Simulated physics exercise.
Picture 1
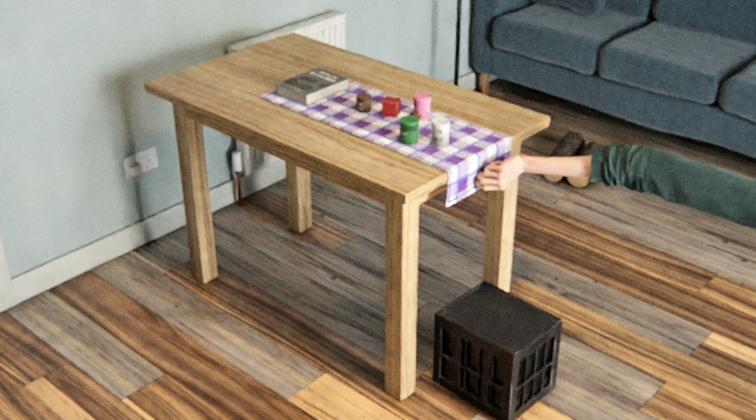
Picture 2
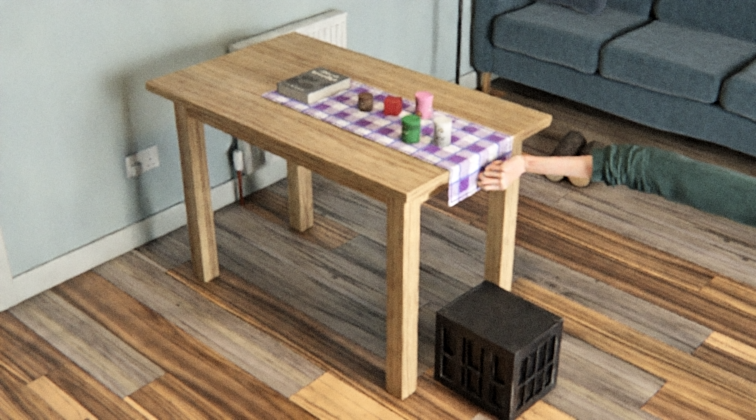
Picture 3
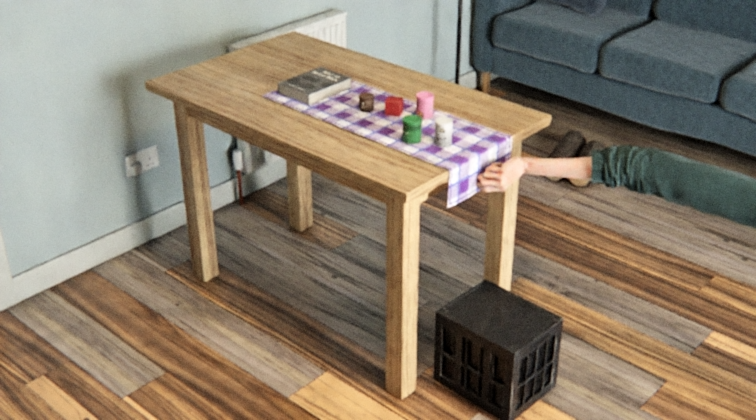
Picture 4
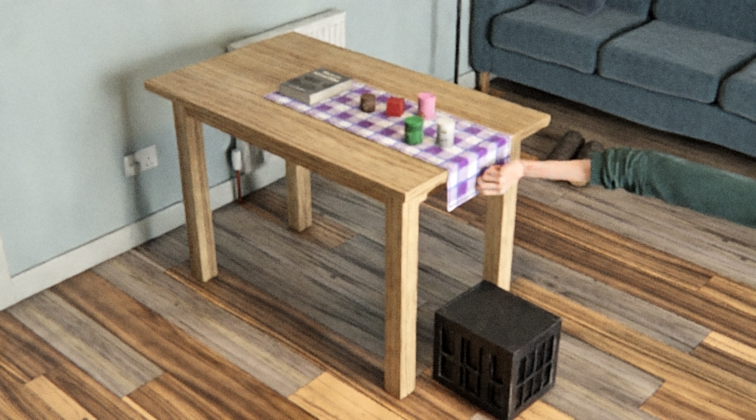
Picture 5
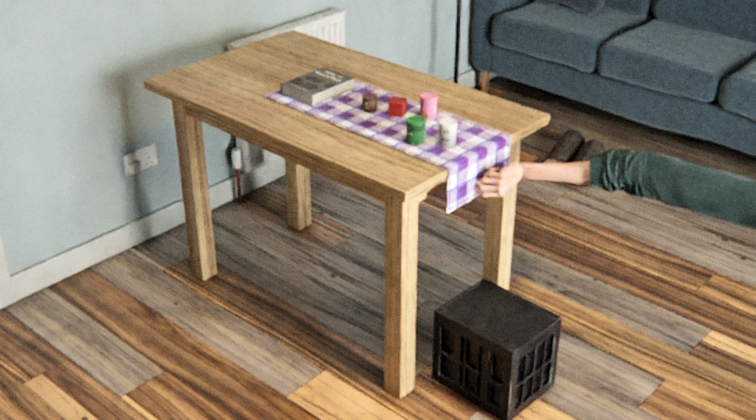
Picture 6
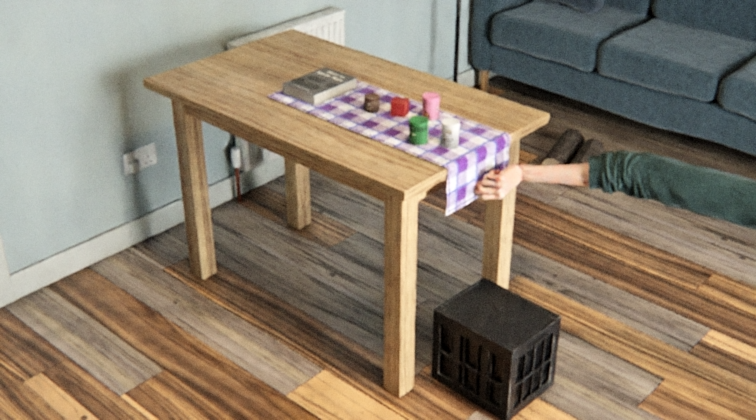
A wooden table with a purple-and-white checked cloth along its top stands on a plank floor, seen from above by a still camera, with a blue sofa behind. On the cloth sit a grey book, a small brown pot, a red cube and pink, green and white cans, with a black crate below. A hand from the right tugs the hanging end slightly downward, and the objects shift slightly rightward with the cloth.
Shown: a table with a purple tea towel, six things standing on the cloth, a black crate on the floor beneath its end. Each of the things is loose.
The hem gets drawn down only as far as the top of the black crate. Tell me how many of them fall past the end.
The number is four.
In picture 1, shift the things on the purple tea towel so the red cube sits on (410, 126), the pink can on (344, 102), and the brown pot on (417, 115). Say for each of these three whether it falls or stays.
Red cube gone, pink can stays, brown pot gone.
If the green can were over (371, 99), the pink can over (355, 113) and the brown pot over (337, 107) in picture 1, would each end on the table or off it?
The green can will stay where it is, the pink can will stay where it is, the brown pot will stay where it is.
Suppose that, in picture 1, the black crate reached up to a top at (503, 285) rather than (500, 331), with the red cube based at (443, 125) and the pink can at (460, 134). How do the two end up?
The red cube? Lost. The pink can? Lost.
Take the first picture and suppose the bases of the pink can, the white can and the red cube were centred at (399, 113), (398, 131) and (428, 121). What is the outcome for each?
Here's what happens: The pink can leaves its perch, the white can leaves its perch, the red cube leaves its perch.
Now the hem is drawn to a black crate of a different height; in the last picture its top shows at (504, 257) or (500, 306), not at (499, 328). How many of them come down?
Going over the edge would be 1 and 3.
A little later, hem near (476, 249); white can and green can gone.
Next, hem near (476, 291); white can, green can and pink can gone.
When it is over, hem on the crate; white can, green can, pink can and red cube gone. It carries off four.
